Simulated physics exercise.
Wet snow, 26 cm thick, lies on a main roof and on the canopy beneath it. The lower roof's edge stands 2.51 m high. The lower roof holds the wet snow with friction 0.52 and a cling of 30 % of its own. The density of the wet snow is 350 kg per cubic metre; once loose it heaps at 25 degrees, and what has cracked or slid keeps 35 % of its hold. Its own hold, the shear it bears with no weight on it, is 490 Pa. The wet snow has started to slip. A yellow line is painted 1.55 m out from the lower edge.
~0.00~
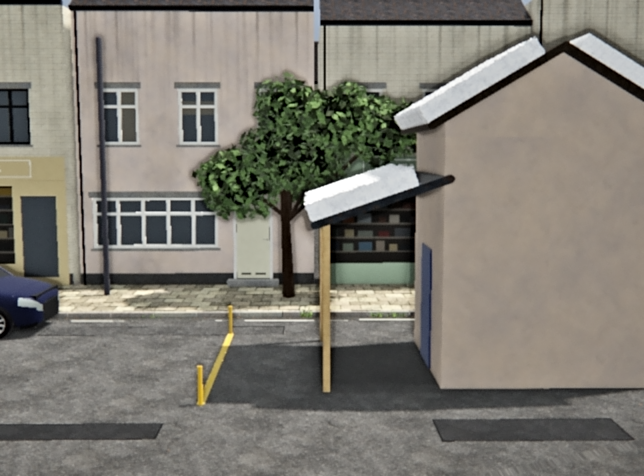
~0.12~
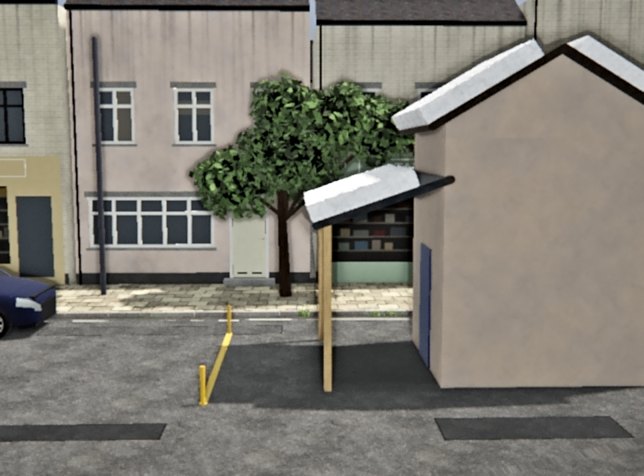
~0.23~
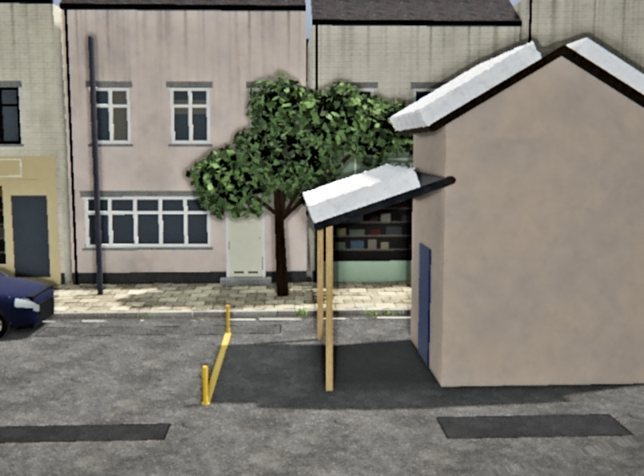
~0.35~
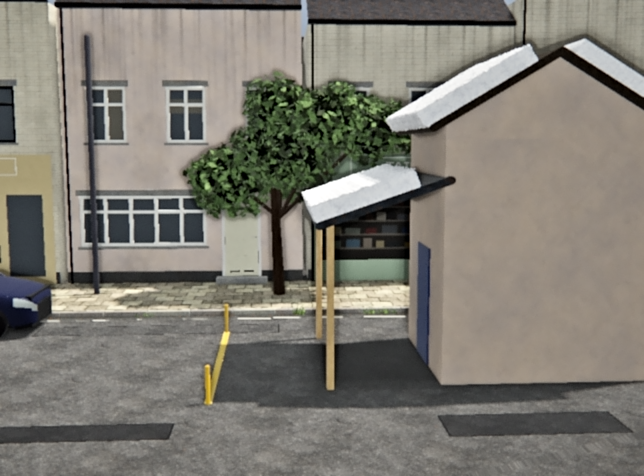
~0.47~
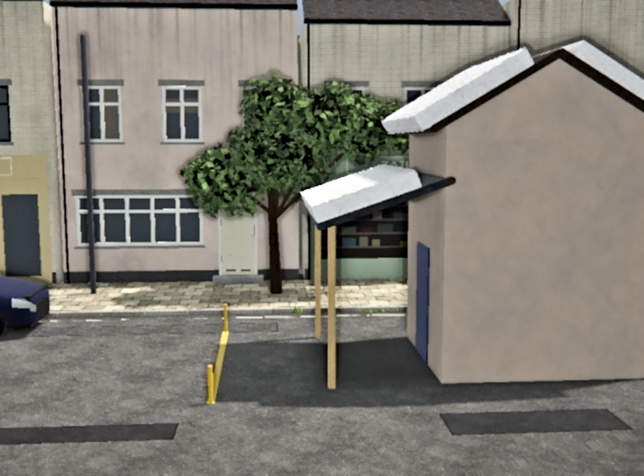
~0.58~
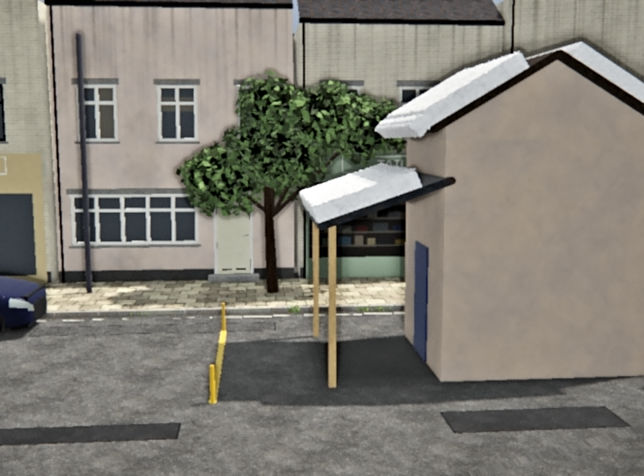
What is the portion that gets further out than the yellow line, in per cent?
It comes to some 2 %.
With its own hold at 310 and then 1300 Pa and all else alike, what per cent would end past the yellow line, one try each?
In that order: 16 %, 0 %.
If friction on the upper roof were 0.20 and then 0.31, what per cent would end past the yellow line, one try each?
In turn about 20 %, 12 %.
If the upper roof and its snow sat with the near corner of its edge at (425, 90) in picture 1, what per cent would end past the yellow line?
In that case some 16 per cent.
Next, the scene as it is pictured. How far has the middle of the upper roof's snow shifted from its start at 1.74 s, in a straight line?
About 1.8 m.
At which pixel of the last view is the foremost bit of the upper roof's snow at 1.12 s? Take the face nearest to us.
At about (379, 179).
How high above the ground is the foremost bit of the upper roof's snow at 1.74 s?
Some 3.0 m.
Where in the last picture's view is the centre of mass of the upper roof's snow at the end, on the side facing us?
At about (316, 278).
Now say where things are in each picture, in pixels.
The first picture shows foremost bit of the wet snow at (427, 115).
The second picture shows foremost bit of the wet snow at (427, 116), its middle shifted 8 mm.
The third picture shows foremost bit of the wet snow at (426, 118), its middle shifted 3.0 cm, 2 % of it past the upper edge, in one piece.
The fourth picture shows foremost bit of the wet snow at (424, 112), its middle shifted 6.8 cm, 4 % of it past the upper edge, in one piece.
The fifth picture shows foremost bit of the wet snow at (421, 121), its middle shifted 12 cm, 7 % of it past the upper edge, in one piece.
The sixth picture shows foremost bit of the wet snow at (416, 119), its middle shifted 20 cm, 11 % of it past the upper edge, cracking.
After 1.12 s, none is below the lower edge and 0 % is past the line.
After 1.74 s, none is below the lower edge and 0 % is past the line.
After 2.37 s, 1 % is below the lower edge and 0 % is past the line.
After 3.00 s, 32 % is below the lower edge and 0 % is past the line.
After 4.20 s, 38 % is below the lower edge and 2 % is past the line.
